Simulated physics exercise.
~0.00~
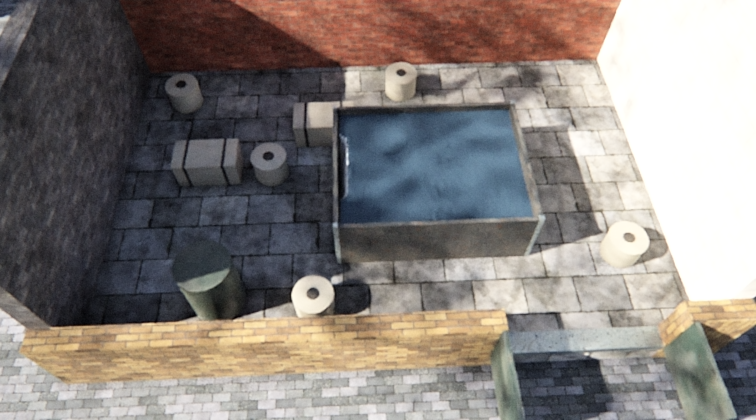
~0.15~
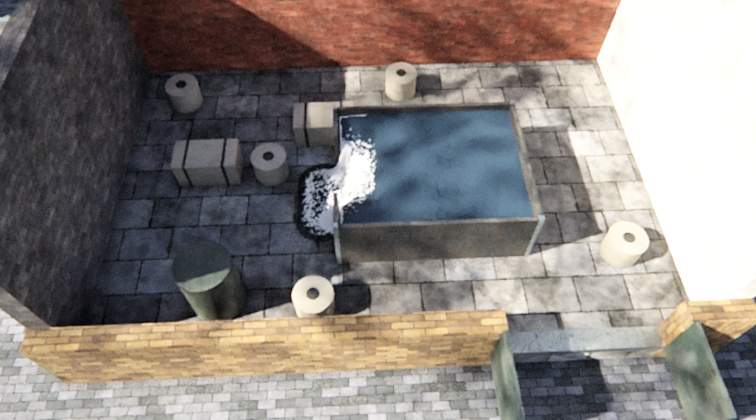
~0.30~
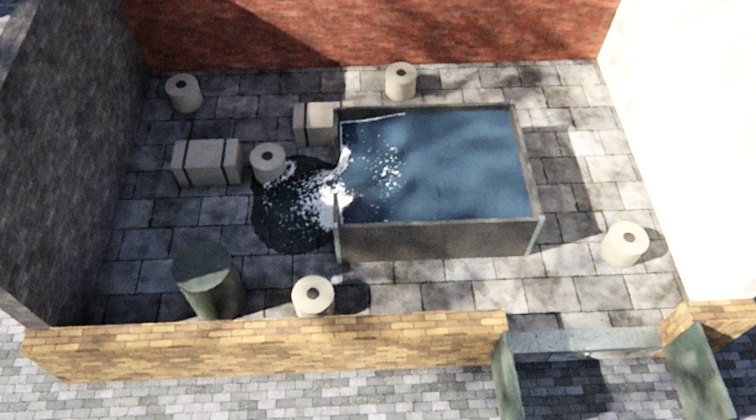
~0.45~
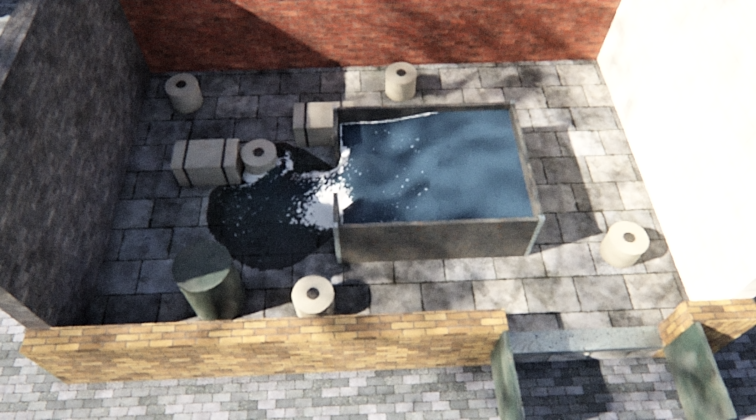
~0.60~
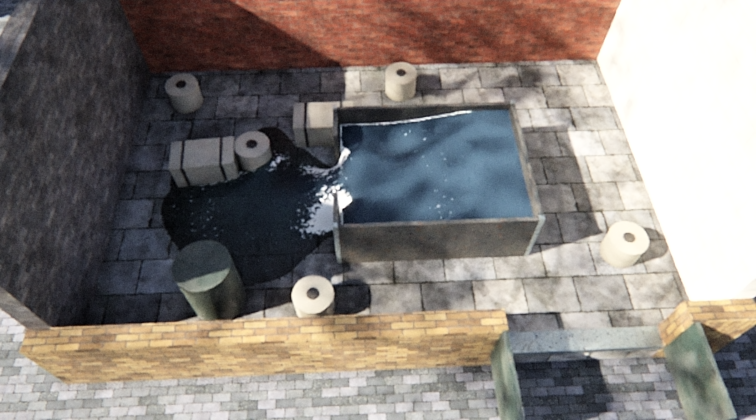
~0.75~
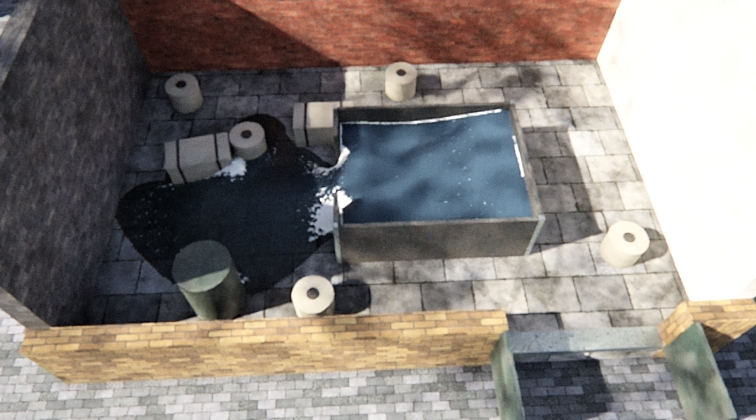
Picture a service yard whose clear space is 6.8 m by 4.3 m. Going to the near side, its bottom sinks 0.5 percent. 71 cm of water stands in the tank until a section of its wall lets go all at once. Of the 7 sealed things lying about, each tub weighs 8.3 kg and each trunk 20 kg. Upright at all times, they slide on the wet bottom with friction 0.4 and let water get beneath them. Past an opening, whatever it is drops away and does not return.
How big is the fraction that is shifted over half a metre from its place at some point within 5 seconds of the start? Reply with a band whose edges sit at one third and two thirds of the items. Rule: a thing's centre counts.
Band: Two thirds or above.
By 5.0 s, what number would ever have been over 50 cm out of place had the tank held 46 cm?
You'd get 4 in that case.
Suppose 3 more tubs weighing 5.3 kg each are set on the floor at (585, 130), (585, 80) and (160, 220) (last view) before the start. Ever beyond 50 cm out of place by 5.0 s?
Note, in sequence: Under threshold; under threshold; over threshold.
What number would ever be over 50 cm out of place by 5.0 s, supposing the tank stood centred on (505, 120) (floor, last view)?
So the tally would be 5.
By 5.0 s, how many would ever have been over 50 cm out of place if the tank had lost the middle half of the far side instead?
The answer then is 4.
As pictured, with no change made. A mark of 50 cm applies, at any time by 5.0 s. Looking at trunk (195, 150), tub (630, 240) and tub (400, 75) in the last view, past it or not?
The first is beyond the limit, the second inside the limit, and the third beyond the limit.
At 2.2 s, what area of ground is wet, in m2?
About 14 m2.
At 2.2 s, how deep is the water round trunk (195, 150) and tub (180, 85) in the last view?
About 19 and 18 cm.
After 1.1 s 2 of 7 are over 50 cm from their spots; 0 afloat.
After 2.2 s 2 of 7 are over 50 cm from their spots; 2 afloat.
After 3.5 s 4 of 7 are over 50 cm from their spots; 3 afloat.
After 5.0 s 5 of 7 are over 50 cm from their spots, and 5 have been at some point; 2 afloat.
